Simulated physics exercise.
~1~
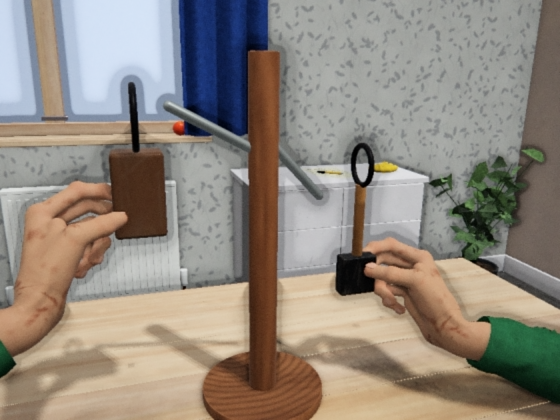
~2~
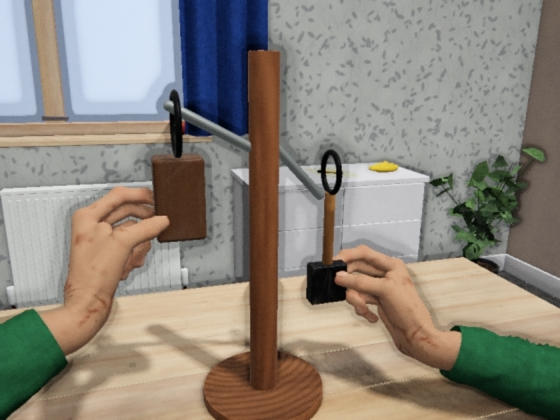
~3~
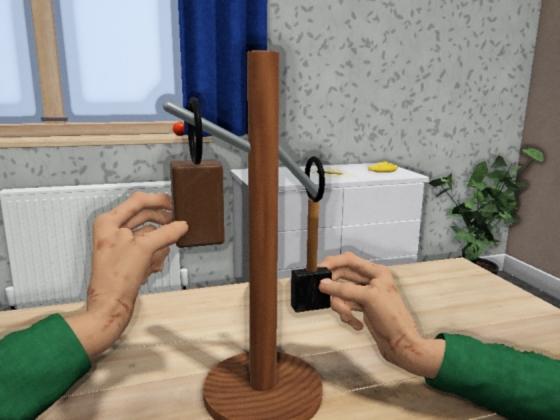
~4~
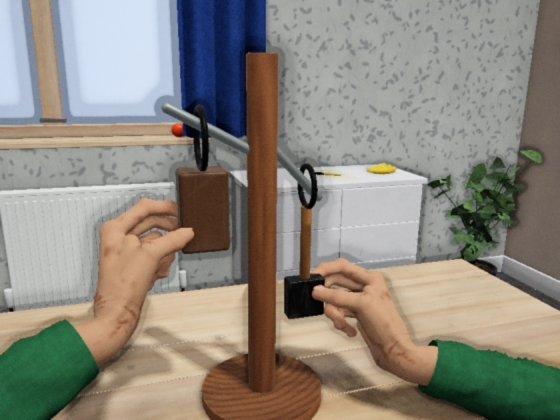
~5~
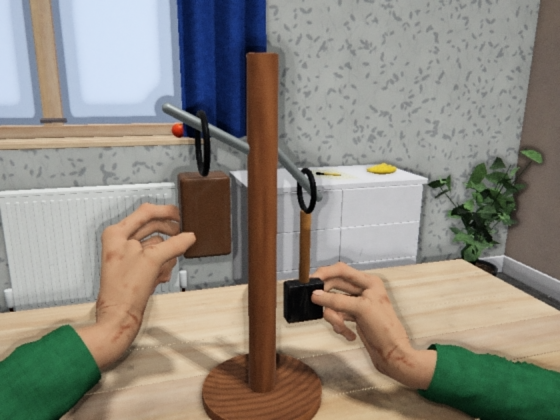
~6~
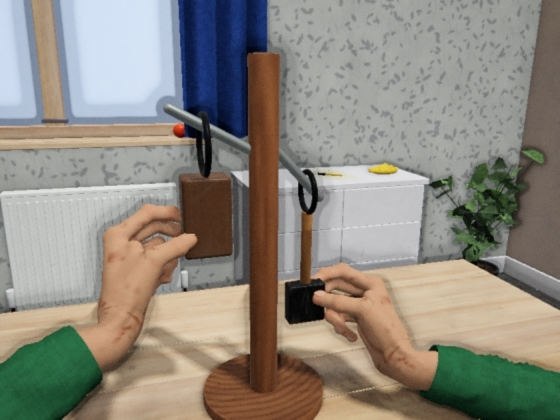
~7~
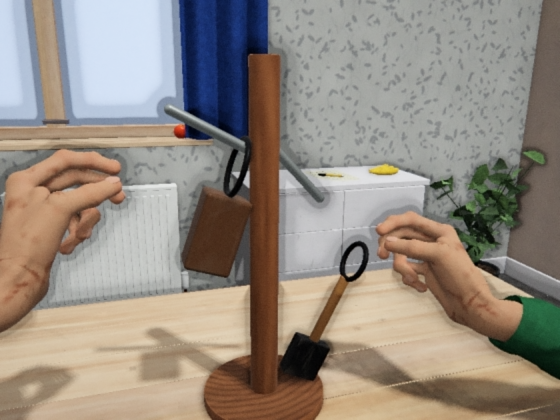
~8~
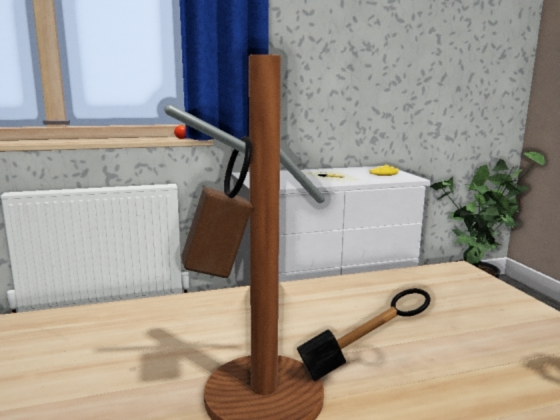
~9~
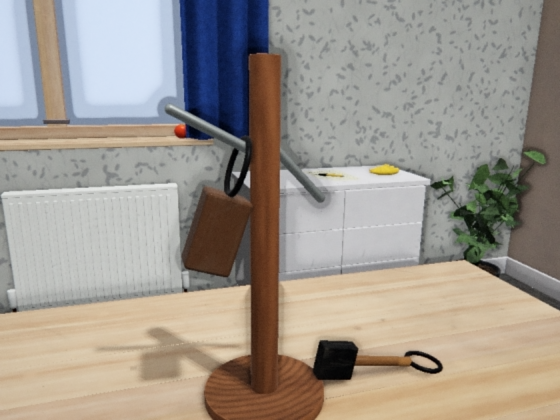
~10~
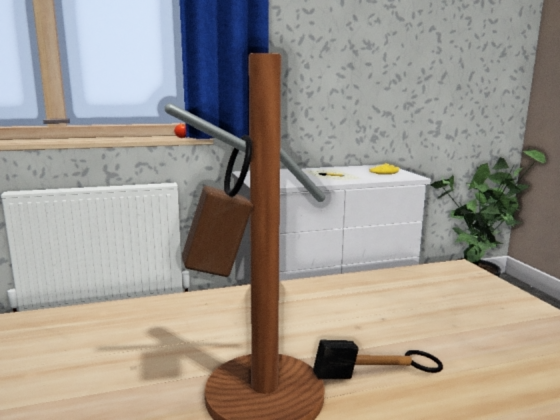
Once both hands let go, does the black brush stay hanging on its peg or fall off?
The black brush falls off and ends up lying on the table, while the brown pouch stays hanging on its peg.
